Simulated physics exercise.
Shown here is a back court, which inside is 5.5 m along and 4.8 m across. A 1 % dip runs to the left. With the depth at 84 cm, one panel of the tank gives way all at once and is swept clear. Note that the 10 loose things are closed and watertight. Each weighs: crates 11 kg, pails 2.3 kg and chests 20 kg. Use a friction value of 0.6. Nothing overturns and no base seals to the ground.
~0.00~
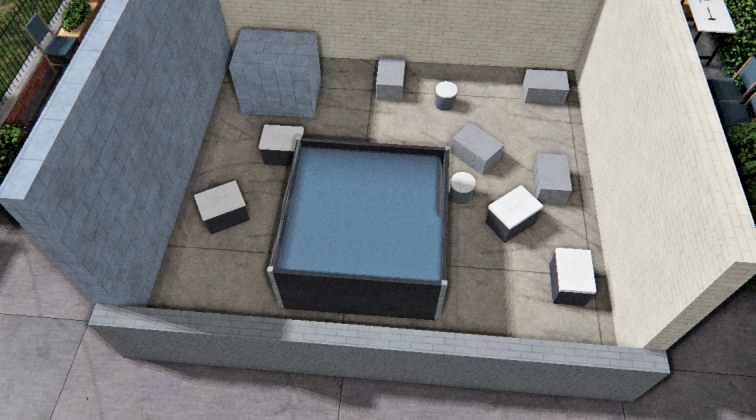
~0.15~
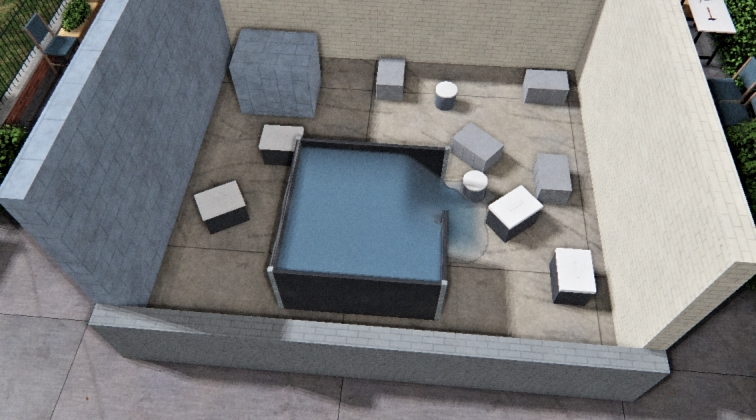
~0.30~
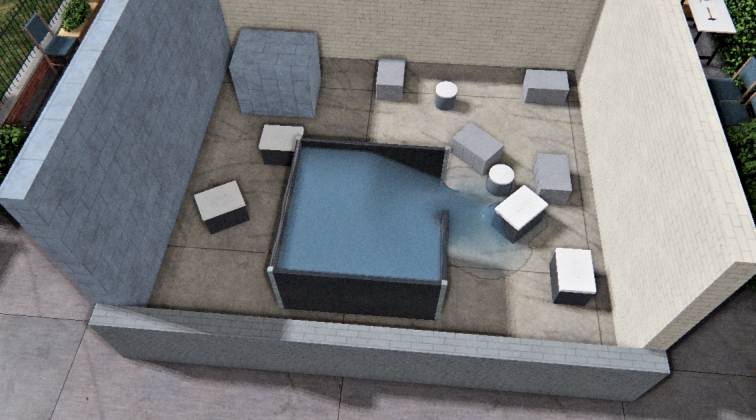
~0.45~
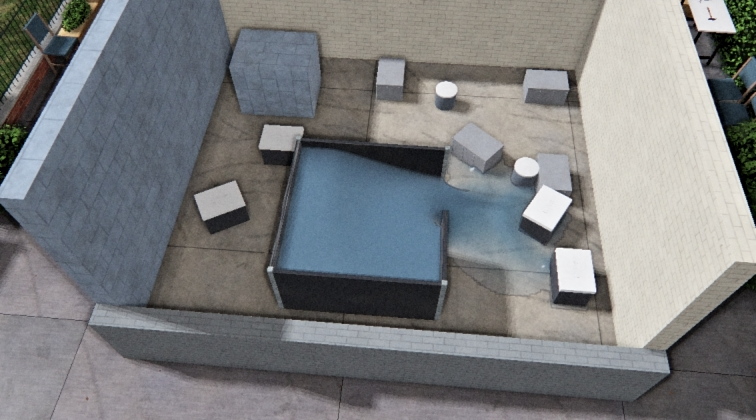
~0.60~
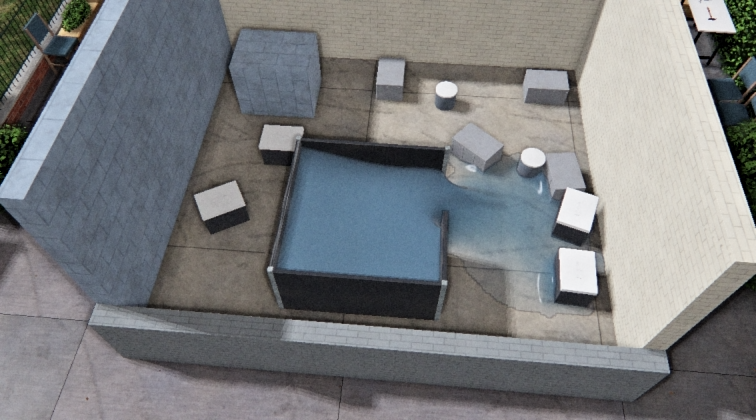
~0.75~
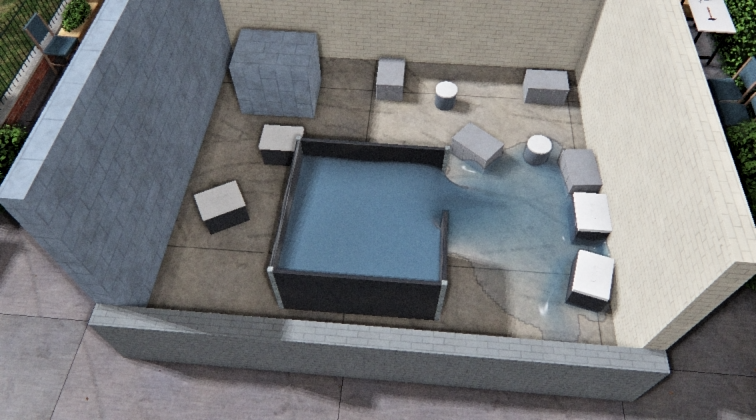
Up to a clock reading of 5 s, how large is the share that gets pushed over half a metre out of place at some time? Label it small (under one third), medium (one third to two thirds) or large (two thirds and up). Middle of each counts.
Large.
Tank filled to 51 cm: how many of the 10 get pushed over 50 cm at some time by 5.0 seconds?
In that case the number is 7.
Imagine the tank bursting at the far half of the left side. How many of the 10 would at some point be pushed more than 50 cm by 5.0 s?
The answer then is 5.
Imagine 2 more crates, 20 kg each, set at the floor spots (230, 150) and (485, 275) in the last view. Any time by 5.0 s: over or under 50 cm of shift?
The first comes out within the limit, the second beyond the limit.
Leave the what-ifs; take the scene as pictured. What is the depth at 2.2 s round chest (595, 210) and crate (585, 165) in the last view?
I'd put it at 32 cm and 21 cm respectively.
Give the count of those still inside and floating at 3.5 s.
Just then, the number is 5.
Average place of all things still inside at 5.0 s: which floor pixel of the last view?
The centre sits near (376, 170).
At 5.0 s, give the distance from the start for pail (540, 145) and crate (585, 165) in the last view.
The first is off by 350 cm, the second by 250 cm.
After 1.1 s 2 of 10 are over 50 cm from their spots; 3 afloat.
After 2.2 s 6 of 10 are over 50 cm from their spots; 3 afloat.
After 3.5 s 8 of 10 are over 50 cm from their spots; 5 afloat.
After 5.0 s 6 of 10 are over 50 cm from their spots, and 8 have been at some point; 5 afloat.
